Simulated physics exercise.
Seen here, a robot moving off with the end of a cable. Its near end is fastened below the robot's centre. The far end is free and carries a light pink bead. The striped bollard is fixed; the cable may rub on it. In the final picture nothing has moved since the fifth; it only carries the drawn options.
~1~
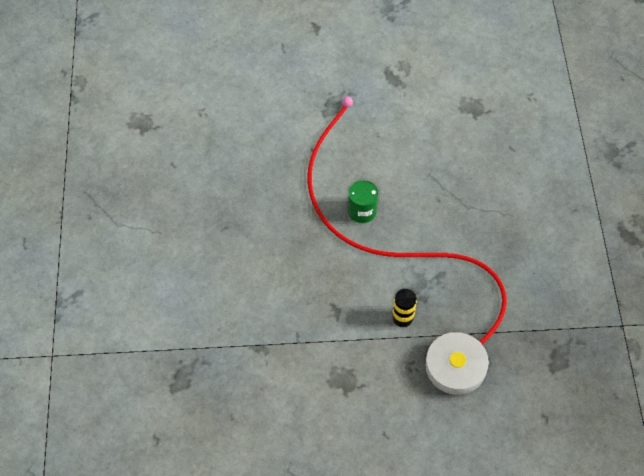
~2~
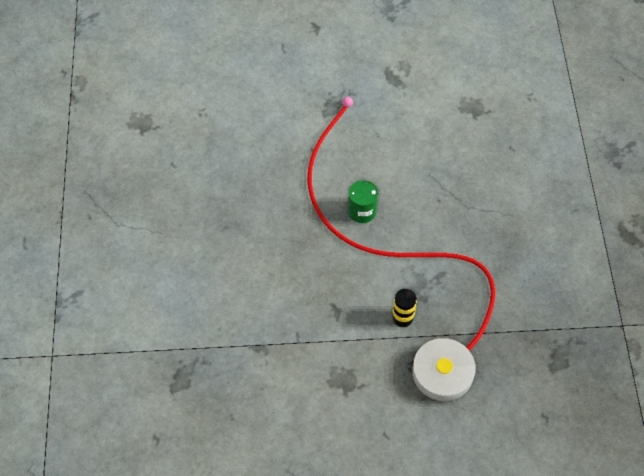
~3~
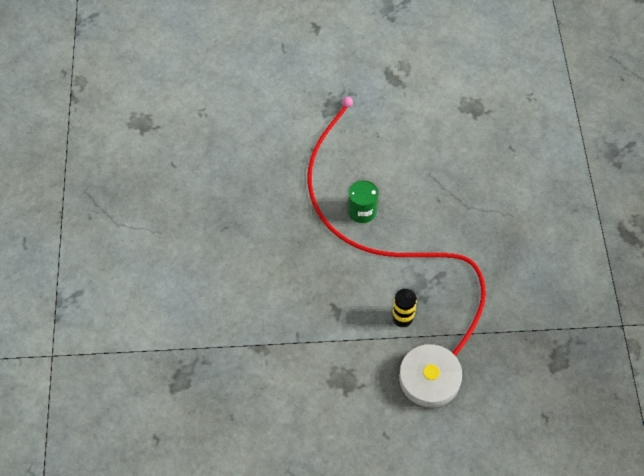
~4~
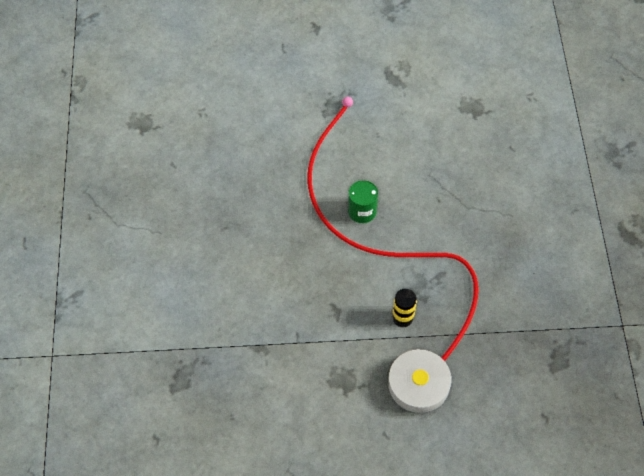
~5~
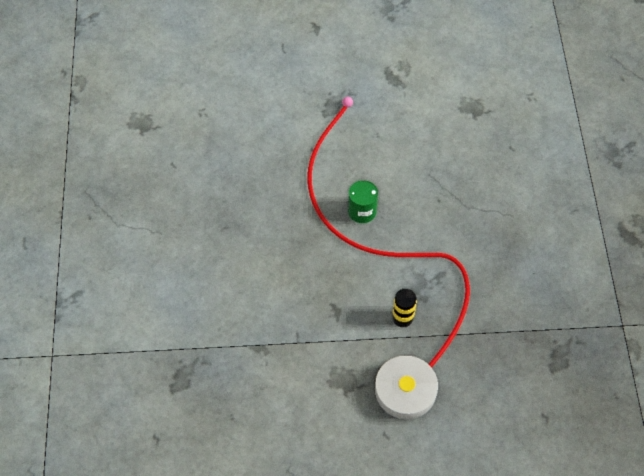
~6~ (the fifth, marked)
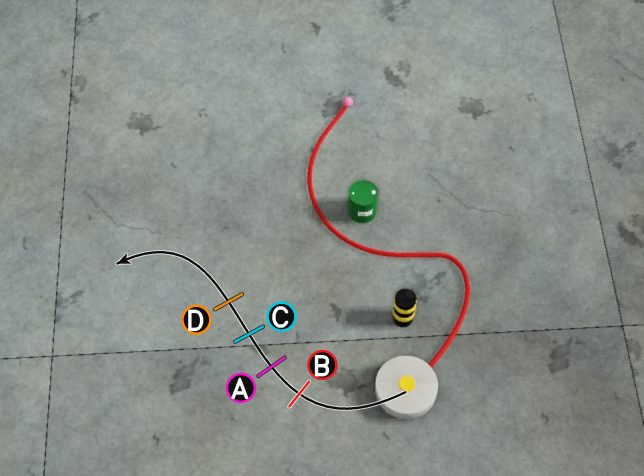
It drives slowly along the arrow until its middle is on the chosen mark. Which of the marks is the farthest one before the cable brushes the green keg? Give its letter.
At D, and not beyond.
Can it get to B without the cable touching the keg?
Yes.
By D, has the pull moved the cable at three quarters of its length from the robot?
Yes.
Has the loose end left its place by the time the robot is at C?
No.
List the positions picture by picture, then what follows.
In the first frame, robot (457, 364); free end (348, 102); green keg (363, 202).
In the second frame, robot (444, 370); bollard (404, 308).
In the third frame, robot (430, 376); green keg (363, 202).
In the fourth frame, robot (419, 382); free end (348, 102).
In the fifth frame, robot (406, 388); bollard (404, 308); free end (348, 102); green keg (363, 202).
On the copy, A at (272, 367); B at (299, 394); C at (249, 334); D at (229, 302); the route from (406, 392) via (250, 336) to (117, 264).
On D. First, robot (324, 402), middle of the cable (381, 254), free end (348, 102).
Then, robot (263, 351), middle of the cable (380, 255), free end (348, 102).
Finally, robot (228, 297), middle of the cable (389, 282), free end (344, 107); only the bollard has been touched, if anything.
By contrast, A is safe but short; B is safe but short; C is safe but short.
